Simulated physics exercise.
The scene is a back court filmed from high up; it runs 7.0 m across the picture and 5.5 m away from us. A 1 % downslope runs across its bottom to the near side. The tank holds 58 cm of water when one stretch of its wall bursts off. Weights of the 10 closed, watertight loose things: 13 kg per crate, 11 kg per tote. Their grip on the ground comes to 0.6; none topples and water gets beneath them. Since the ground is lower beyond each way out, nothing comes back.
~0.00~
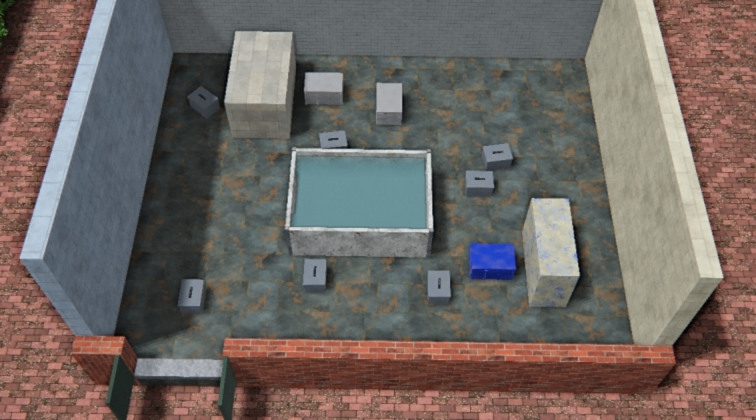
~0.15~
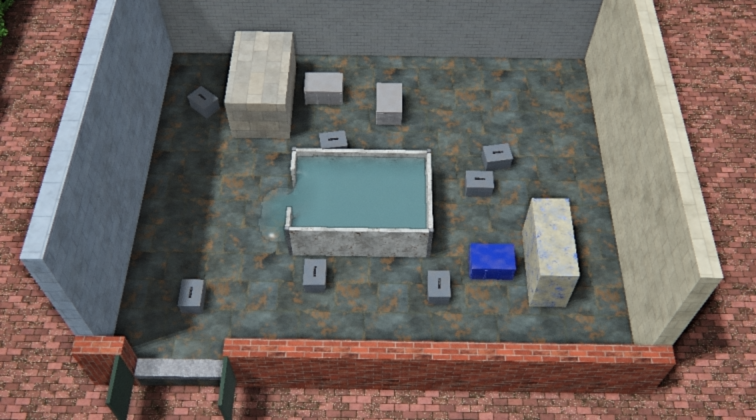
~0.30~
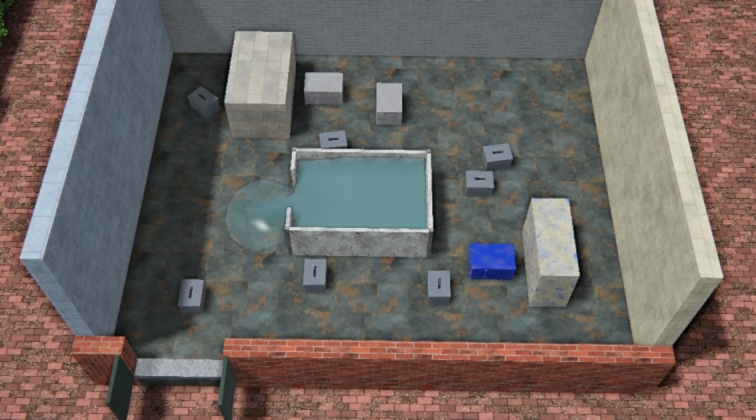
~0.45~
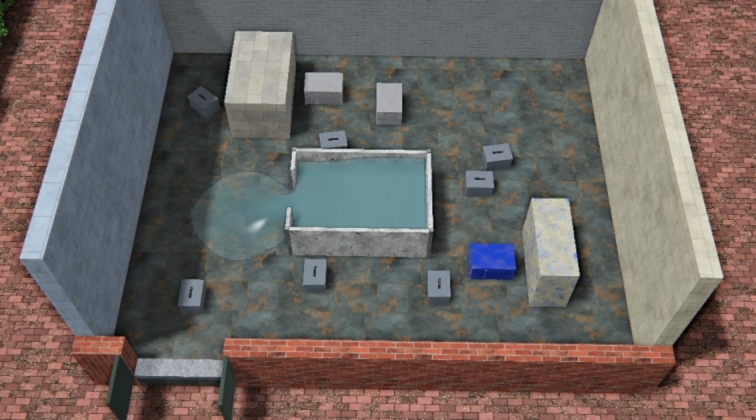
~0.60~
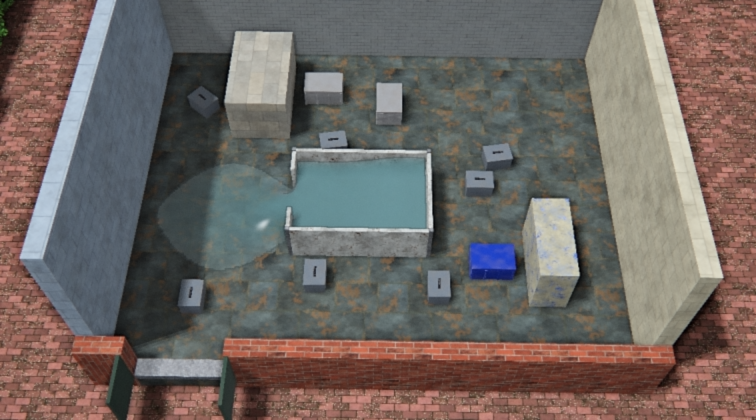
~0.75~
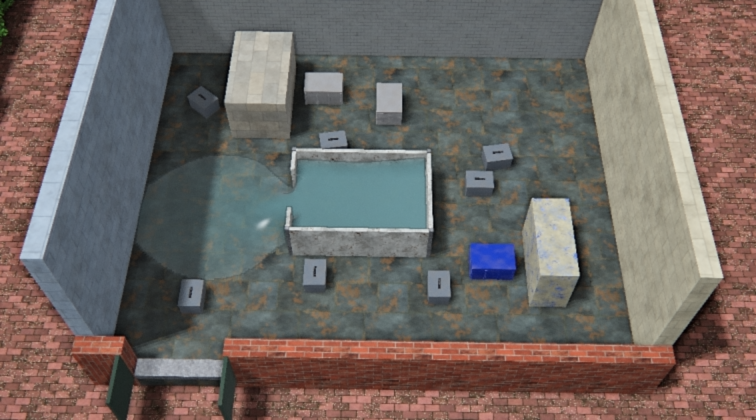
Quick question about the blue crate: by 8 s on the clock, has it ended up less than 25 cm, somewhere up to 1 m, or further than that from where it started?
More or less stationary.
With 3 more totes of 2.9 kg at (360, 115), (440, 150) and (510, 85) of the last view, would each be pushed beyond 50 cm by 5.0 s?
Spot by spot, in turn: Falls short, falls short, falls short.
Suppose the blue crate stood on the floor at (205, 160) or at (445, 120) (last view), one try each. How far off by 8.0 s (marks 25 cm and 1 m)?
One try each gives this: It wanders off a long way, then it remains roughly in place.
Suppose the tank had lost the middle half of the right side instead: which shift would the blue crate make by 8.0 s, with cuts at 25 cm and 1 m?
I'd say the blue crate gets swept off.
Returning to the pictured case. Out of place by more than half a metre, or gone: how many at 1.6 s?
0 in all.
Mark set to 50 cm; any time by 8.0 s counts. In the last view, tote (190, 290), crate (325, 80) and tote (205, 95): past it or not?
Taking them in order: Fell shy, fell shy and exceeded.
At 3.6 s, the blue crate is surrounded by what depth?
Close to 0 centimetres.
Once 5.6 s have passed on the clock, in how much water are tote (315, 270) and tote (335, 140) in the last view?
Close to 1 and 1 centimetres.
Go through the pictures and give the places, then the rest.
In the first picture, the blue crate at (493, 256), on the bottom; water covers 2.5 m2; 0 of 10 have shifted.
In the second picture, the blue crate at (493, 256), on the bottom; 2.8 m2 under water; 0 of 10 have shifted.
In the third picture, the blue crate at (493, 256), on the bottom; water covers 3.4 m2; 0 of 10 have shifted.
In the fourth picture, the blue crate at (493, 256), on the bottom; water covers 4.1 m2; 0 of 10 have shifted.
In the fifth picture, the blue crate at (493, 256), on the bottom; 5.1 m2 under water; 0 of 10 have shifted.
In the sixth picture, the blue crate at (493, 256), on the bottom; 6.2 m2 under water; 0 of 10 have shifted.
After 1.6 s the blue crate is near (493, 256), 0.0 m from its start, aground; 0 of 10 are out; 0 afloat.
After 3.6 s the blue crate is near (493, 256), 0.0 m from its start, aground; 0 of 10 are out; 0 afloat.
After 5.6 s the blue crate is near (493, 256), 0.0 m from its start, aground; 0 of 10 are out; 1 afloat.
After 8.0 s the blue crate is near (493, 256), 0.0 m from its start, aground; 0 of 10 are out; 0 afloat.
